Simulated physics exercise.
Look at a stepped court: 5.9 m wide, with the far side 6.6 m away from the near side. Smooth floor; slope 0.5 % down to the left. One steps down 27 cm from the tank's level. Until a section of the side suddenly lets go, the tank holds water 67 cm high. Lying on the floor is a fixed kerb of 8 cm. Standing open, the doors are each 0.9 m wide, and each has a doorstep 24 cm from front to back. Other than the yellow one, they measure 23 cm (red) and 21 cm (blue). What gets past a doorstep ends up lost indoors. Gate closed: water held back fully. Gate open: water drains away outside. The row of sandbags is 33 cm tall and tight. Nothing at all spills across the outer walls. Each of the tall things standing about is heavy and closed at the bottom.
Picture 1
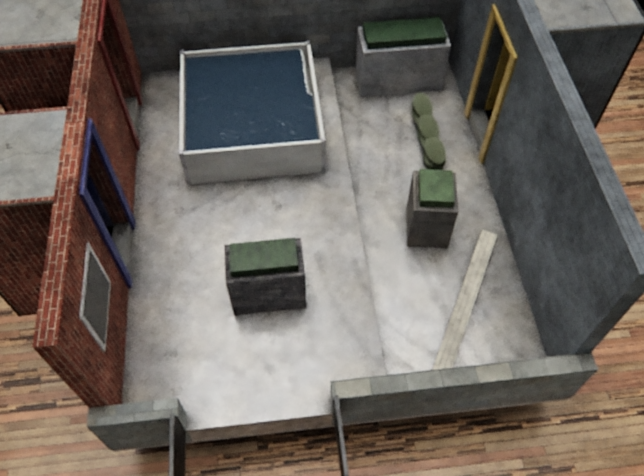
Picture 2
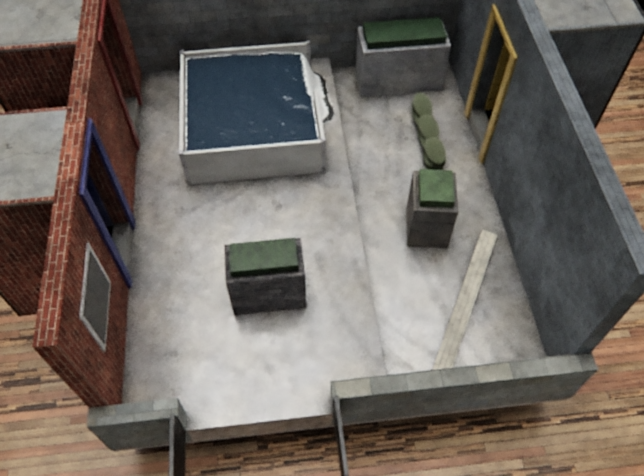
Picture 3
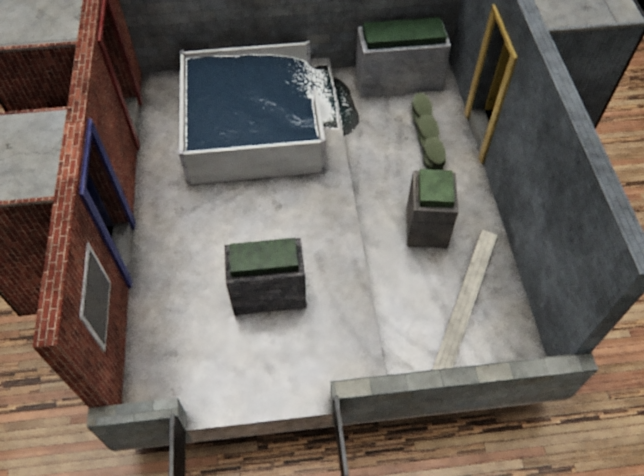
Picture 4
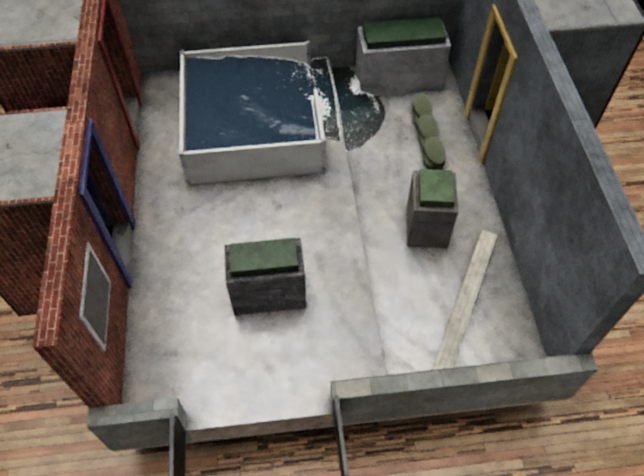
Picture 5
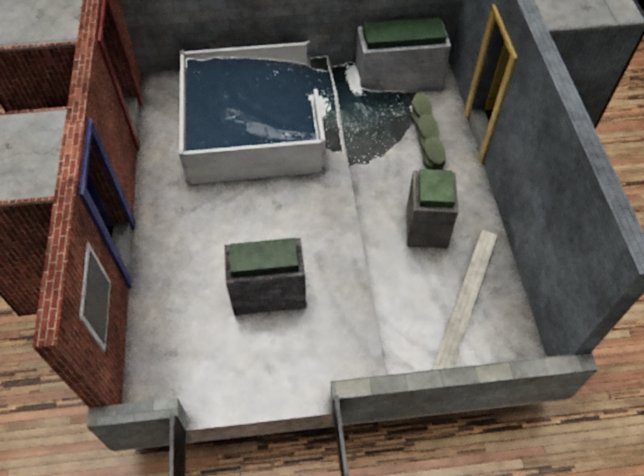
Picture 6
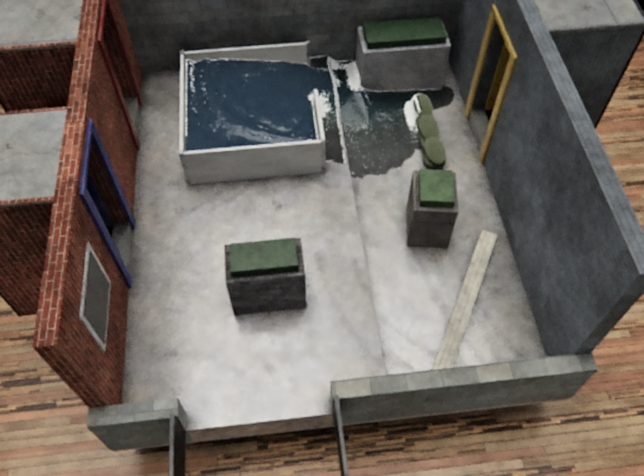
A walled court with a pale, stepped floor is seen from high above, with a red brick wall on the left and grey walls behind and to the right. A white-rimmed tank of dark blue water stands at the back left, near green-topped blocks, round green bushes, a plank, and blue and yellow doorways. Water pours from the tank's right side, foaming and spreading rightward across the floor around the bushes, while the camera stays still.
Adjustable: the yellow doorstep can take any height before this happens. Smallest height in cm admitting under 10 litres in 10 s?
Roughly 15 centimetres.
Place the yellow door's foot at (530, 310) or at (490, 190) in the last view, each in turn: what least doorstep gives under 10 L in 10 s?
Roughly 19 cm for the first and 21 cm for the second.
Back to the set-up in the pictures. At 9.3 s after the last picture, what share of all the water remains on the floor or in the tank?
Water still present: Approx. 100 %.
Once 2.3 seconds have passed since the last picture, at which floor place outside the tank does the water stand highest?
Check close to (335, 78).
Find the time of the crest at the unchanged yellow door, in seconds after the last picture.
Crest at t of about 8.5 s.
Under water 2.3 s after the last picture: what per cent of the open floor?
Near 35 per cent is wet.
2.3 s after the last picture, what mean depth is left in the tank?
Roughly 34 cm.
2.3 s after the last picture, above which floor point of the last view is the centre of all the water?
Roughly (325, 126).
Then, 0.7 s after the last picture water covers 15 % of the floor, deepest (59 cm) near (347, 90); 3 cm at the yellow door, 0 litres in over its 24 cm doorstep.
Then, 2.3 s after the last picture water covers 35 % of the floor, deepest (48 cm) near (335, 78); 10 cm at the yellow door, 0 litres in over its 24 cm doorstep.
Then, 9.3 s after the last picture water covers 55 % of the floor, deepest (24 cm) near (365, 242); 13 cm at the yellow door, 0 litres in over its 24 cm doorstep.
At the yellow door as built, the water peaked near 16 cm, 8.7 s after the last picture.
With a doorstep of 13 cm, 18 litres would have come in within the 10 s; with 18 cm, 4 litres. So under 10 litres takes about 15 cm.
